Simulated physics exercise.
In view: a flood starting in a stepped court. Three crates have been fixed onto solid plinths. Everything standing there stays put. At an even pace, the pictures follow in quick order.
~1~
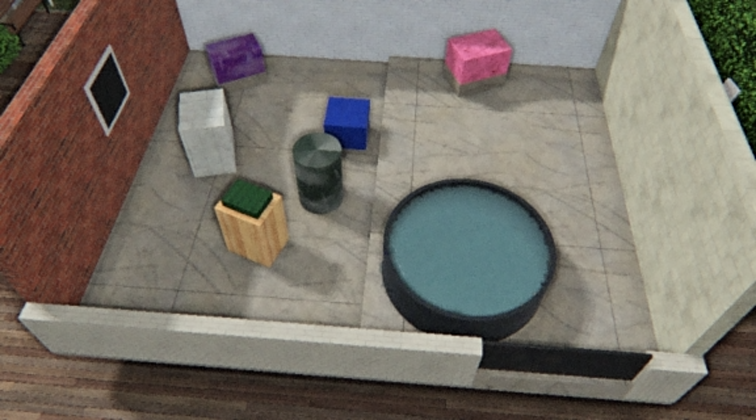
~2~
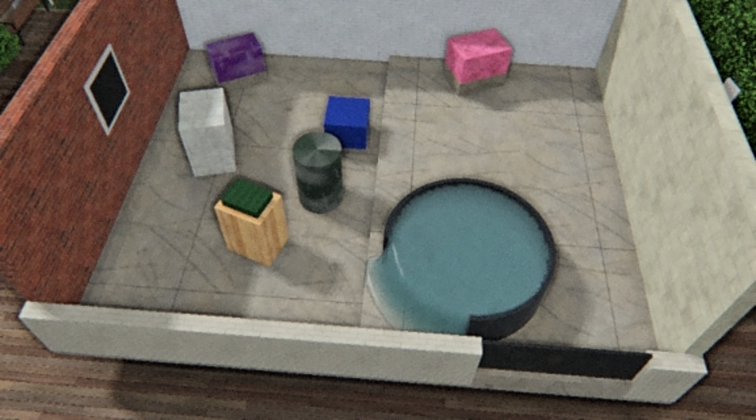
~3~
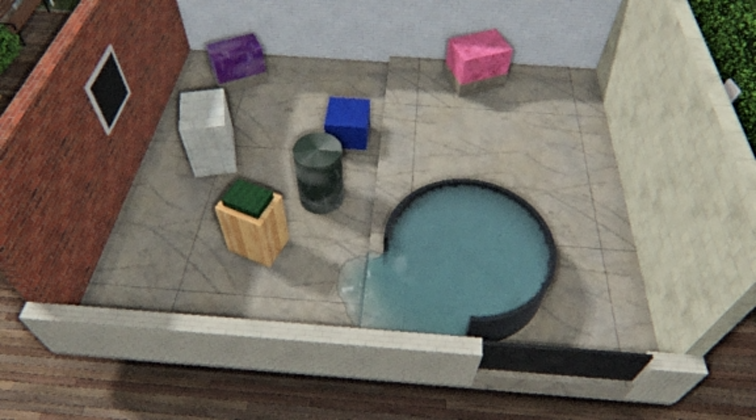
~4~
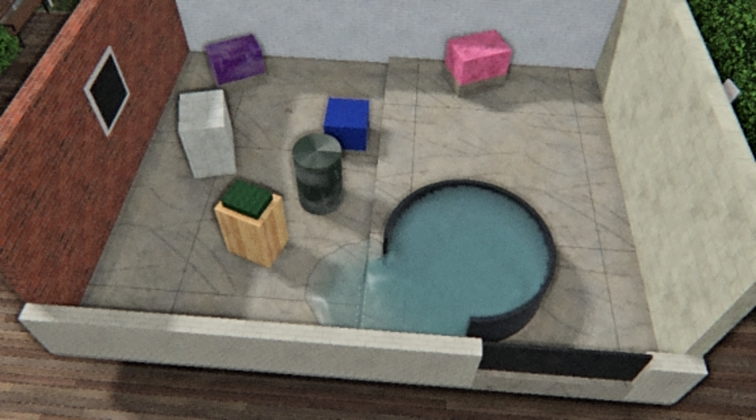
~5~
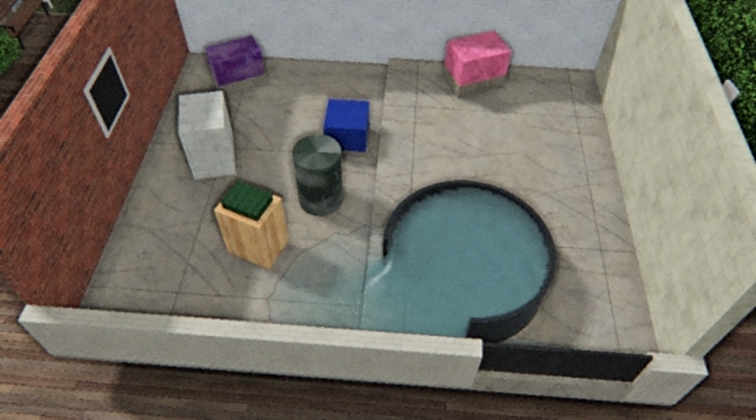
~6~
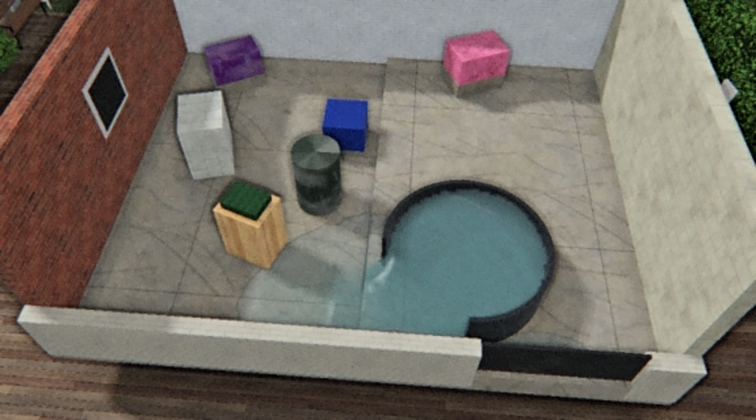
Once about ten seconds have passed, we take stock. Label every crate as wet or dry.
Purple crate: Dry; pink crate: Dry; blue crate: Wet.
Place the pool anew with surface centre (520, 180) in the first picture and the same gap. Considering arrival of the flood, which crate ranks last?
That would be the pink crate.
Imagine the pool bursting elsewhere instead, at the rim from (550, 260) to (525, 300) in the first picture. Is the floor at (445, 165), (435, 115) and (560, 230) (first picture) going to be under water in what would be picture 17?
Going through them in turn: Still unsoaked, then still unsoaked, then reached by the flood.
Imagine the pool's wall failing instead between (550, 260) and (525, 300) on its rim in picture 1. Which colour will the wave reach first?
The pink one.
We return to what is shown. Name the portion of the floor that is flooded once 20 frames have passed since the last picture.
Share estimate: About 40 per cent.
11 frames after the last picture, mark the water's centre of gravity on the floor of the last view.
I would point to (348, 295).
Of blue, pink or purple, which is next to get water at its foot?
The one in purple comes first.
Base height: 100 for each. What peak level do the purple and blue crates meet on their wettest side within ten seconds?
70 and 170 %, roughly.
A moment on, water covers 20 % of the floor; the purple crate not reached, the pink crate not reached, the blue crate not reached.
Next, water covers 25 % of the floor; the purple crate not reached, the pink crate not reached, the blue crate not reached.
Then, water covers 40 % of the floor; the purple crate water round its plinth, the pink crate not reached, the blue crate not reached.
Later, water covers 70 % of the floor; the purple crate water round its plinth, the pink crate not reached, the blue crate water round its plinth.
In the end, water covers 75 % of the floor; the purple crate stayed above the water, the pink crate stayed above the water, the blue crate was topped.
